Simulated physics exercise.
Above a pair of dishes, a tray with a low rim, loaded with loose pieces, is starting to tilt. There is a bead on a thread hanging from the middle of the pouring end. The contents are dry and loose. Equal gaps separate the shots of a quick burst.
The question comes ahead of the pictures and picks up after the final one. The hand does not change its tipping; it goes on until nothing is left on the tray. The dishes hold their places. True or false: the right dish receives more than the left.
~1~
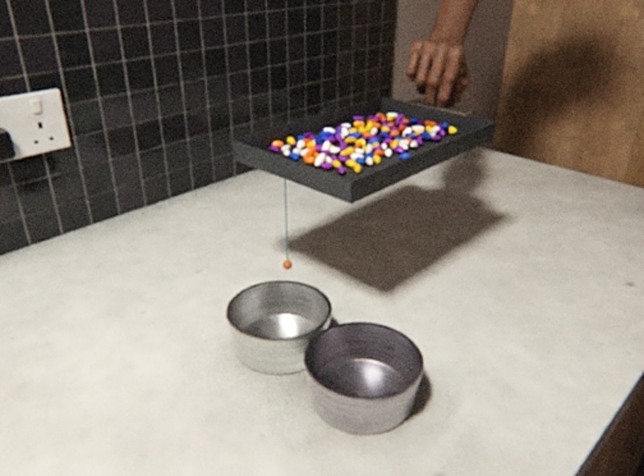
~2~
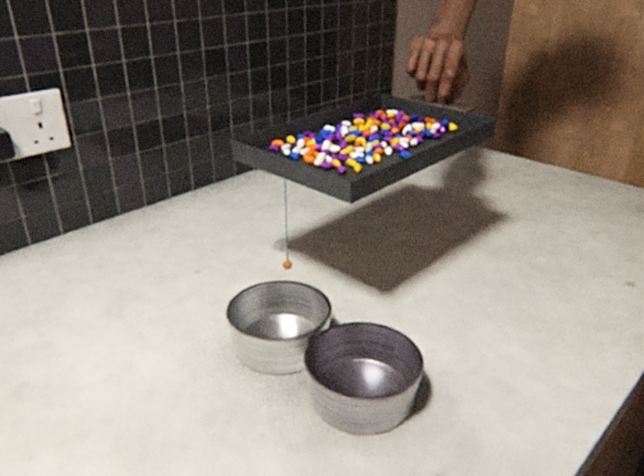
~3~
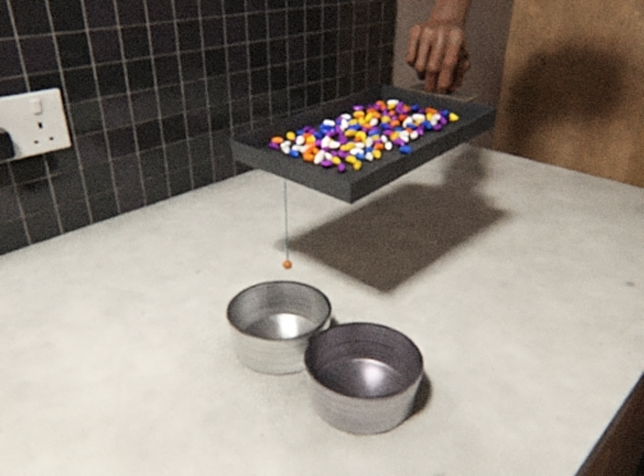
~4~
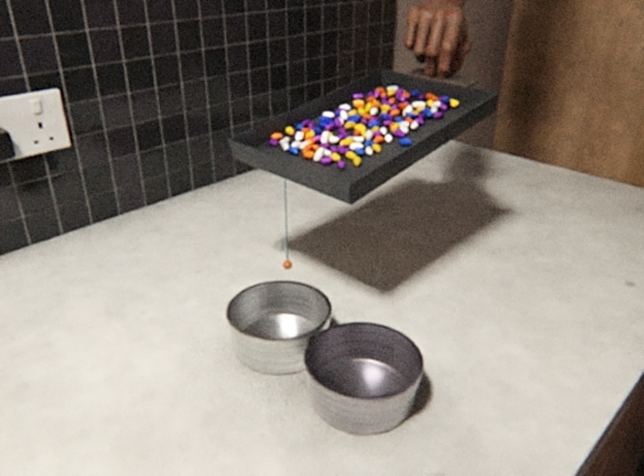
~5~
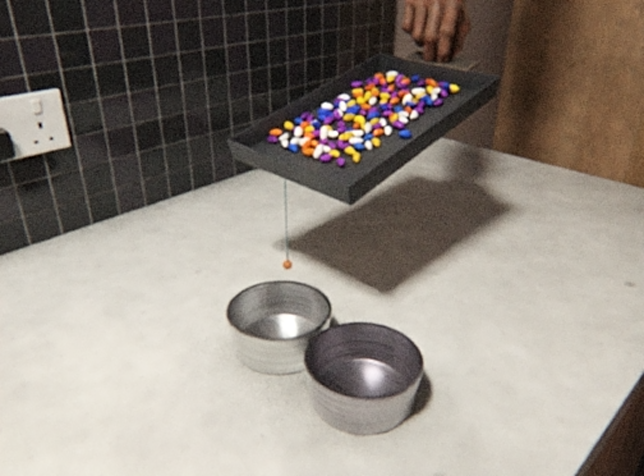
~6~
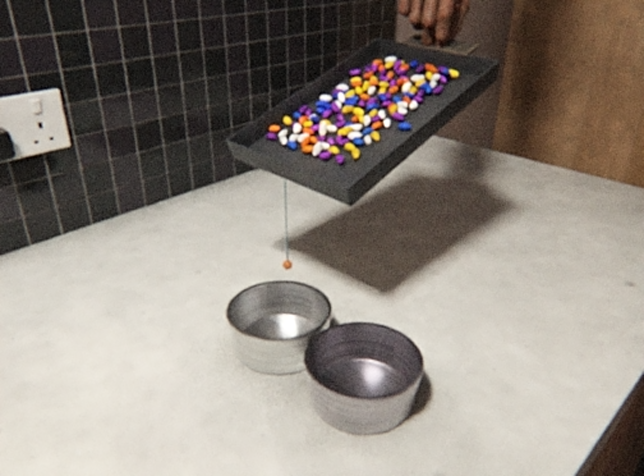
False, the left dish receives more.
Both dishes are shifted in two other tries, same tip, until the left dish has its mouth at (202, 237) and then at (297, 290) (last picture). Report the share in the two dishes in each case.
You'd see around 10 per cent and then around 30 per cent.
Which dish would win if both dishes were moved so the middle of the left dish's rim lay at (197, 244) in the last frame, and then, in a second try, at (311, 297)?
One: The right dish. Two: The left-hand dish.
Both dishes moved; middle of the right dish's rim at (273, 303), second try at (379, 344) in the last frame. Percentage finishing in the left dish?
It would be near 10 per cent first and near 40 per cent second.
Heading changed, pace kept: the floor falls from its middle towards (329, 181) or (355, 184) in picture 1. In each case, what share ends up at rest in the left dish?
In turn some 70 and 40 per cent.
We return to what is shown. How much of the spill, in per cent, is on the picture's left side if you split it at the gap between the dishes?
Estimate: About 100 per cent.
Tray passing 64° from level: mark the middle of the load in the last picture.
Mark it at roughly (303, 142) in the final frame.
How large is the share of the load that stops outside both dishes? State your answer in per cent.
Roughly 30 in a hundred.
Shortly afterwards, tray tipped steeply; all but a few on the tray; only a few in the air.
Next, tray tipped past a quarter turn; the bulk on the tray; only a few in the right dish; a little in the left dish; a little outside both; only a few in the air.
Some moments later, tray tipped past a quarter turn; only a few in the right dish; near two thirds in the left dish; near a third outside both; only a few in the air.
In the end, tray tipped past a quarter turn; only a few in the right dish; near two thirds in the left dish; near a third outside both; only a few in the air.
